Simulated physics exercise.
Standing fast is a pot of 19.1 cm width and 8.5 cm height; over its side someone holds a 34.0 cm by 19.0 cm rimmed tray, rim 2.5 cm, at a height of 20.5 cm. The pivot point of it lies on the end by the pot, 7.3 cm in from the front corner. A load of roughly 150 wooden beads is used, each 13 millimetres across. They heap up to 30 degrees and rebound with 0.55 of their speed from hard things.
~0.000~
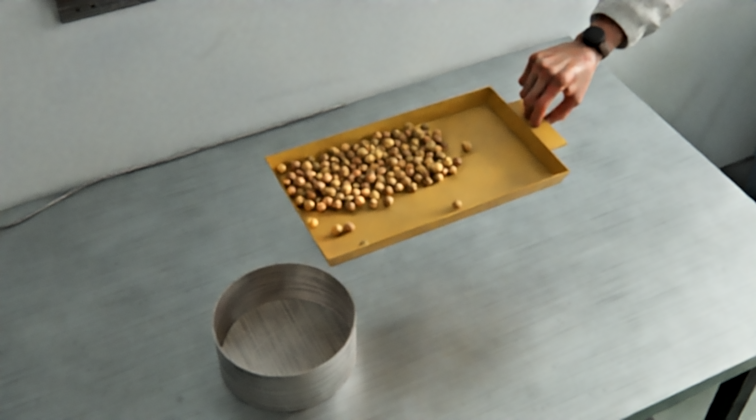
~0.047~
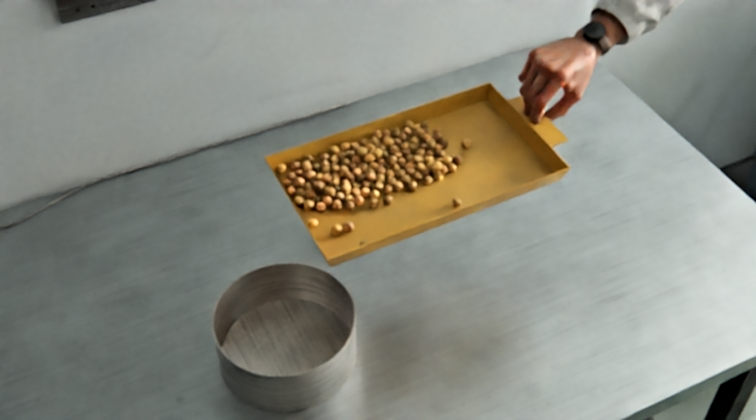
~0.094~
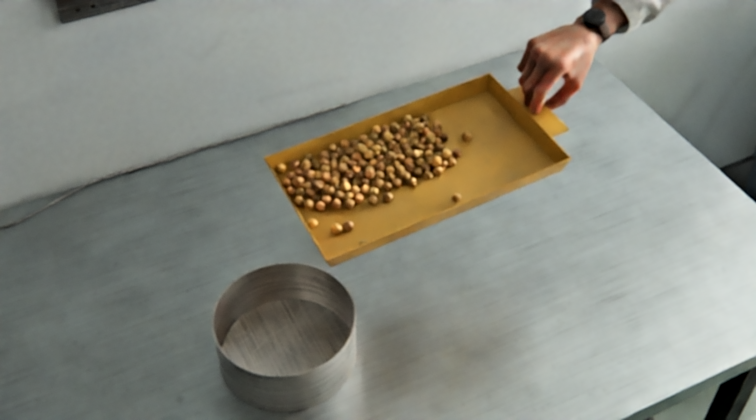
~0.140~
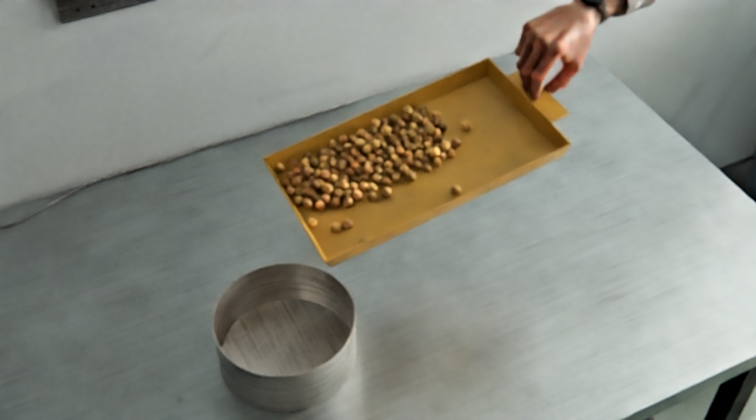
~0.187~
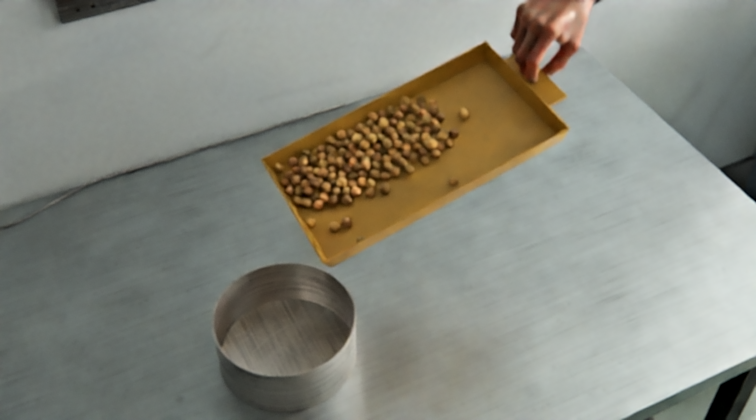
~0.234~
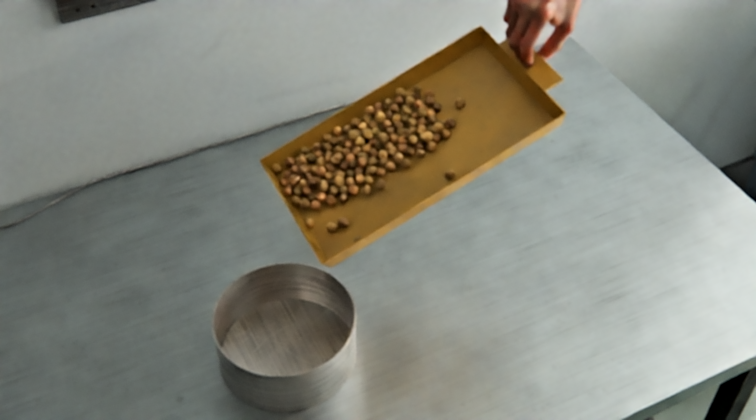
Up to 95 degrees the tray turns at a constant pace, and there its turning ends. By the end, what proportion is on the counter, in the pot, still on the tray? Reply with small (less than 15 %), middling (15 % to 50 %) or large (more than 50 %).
Counter - middling, pot - large, tray - small.
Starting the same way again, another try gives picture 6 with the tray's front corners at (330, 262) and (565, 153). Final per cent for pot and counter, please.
Pot: 70, counter: 30.
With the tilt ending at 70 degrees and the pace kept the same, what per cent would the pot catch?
In that case, near 45 percent.
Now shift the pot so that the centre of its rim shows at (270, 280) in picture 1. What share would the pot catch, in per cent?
The share would be some 75 per cent.
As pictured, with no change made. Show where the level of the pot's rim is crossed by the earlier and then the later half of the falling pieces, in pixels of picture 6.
Early: About (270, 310); late: About (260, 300).
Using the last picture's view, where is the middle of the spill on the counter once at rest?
Roughly at pixel (179, 306) in the last view.
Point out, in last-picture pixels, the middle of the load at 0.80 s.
Expected load position: Near (289, 220).
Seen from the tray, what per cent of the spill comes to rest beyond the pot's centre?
About 80 per cent.
After 0.57 s, tilt 56 degrees; the tray holds 100 %, the pot 0 %.
After 0.80 s, tilt 81 degrees; the tray holds 75 %, the pot 5 %.
After 1.14 s, tilt 95 degrees; the tray holds 0 %, the pot 65 %.
At rest (2.1 s), counter 25 %, pot 75 %, tray 0 %.
